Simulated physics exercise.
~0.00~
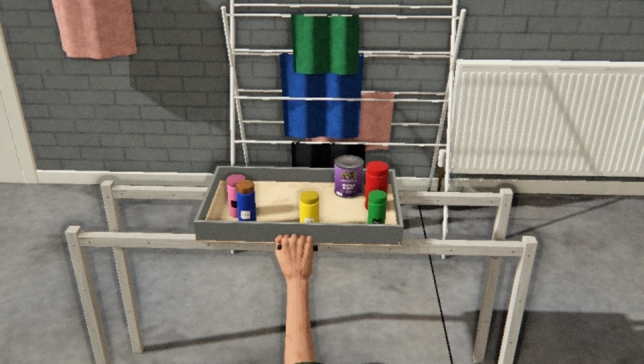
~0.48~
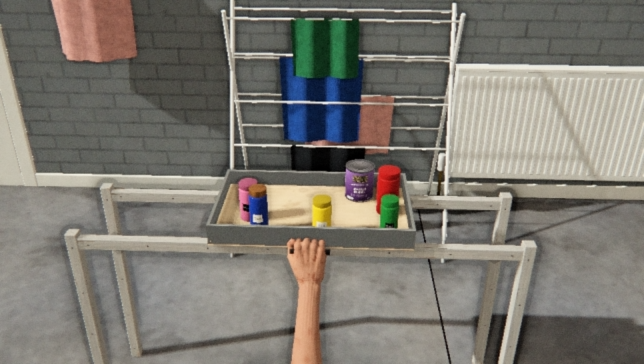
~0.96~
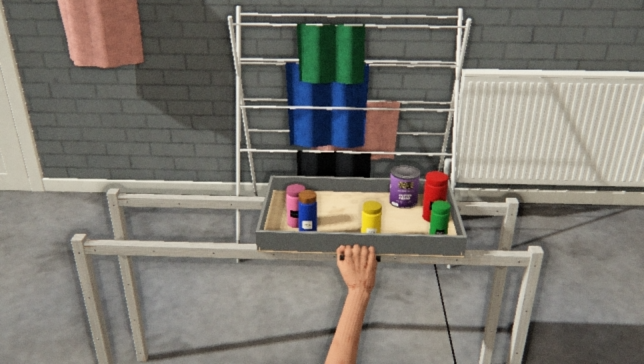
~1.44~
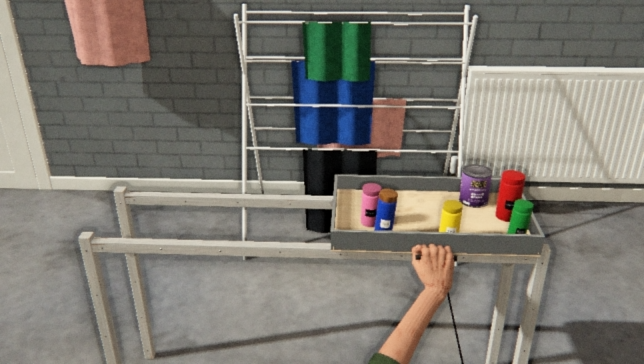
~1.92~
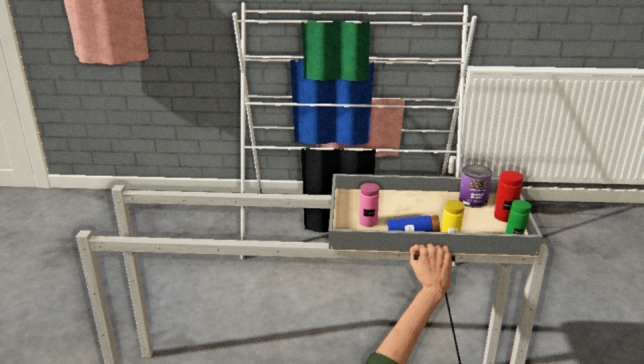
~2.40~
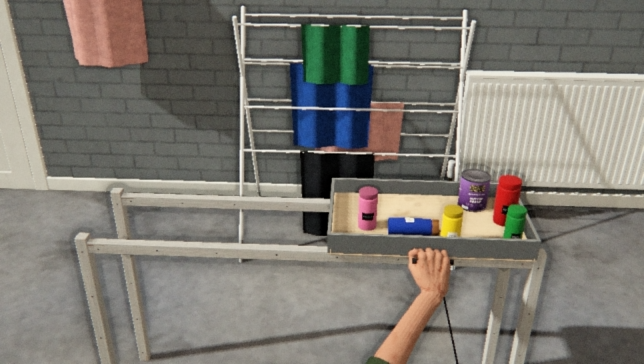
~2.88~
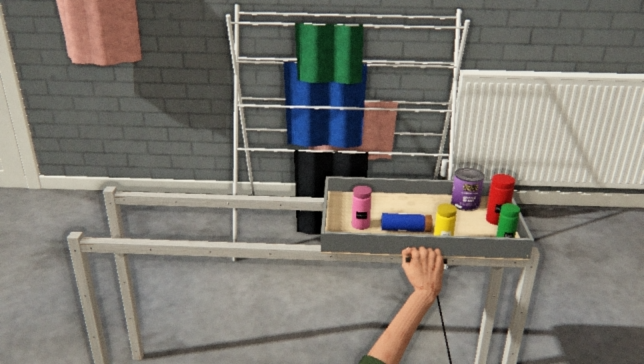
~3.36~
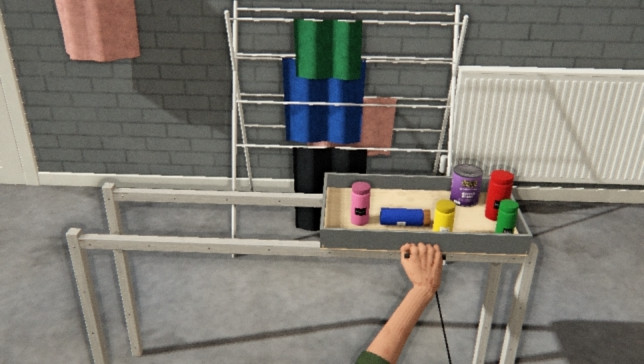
Tray of colourful containers sliding right along rails with a hand at its front edge, the blue shaker toppling and staying down.
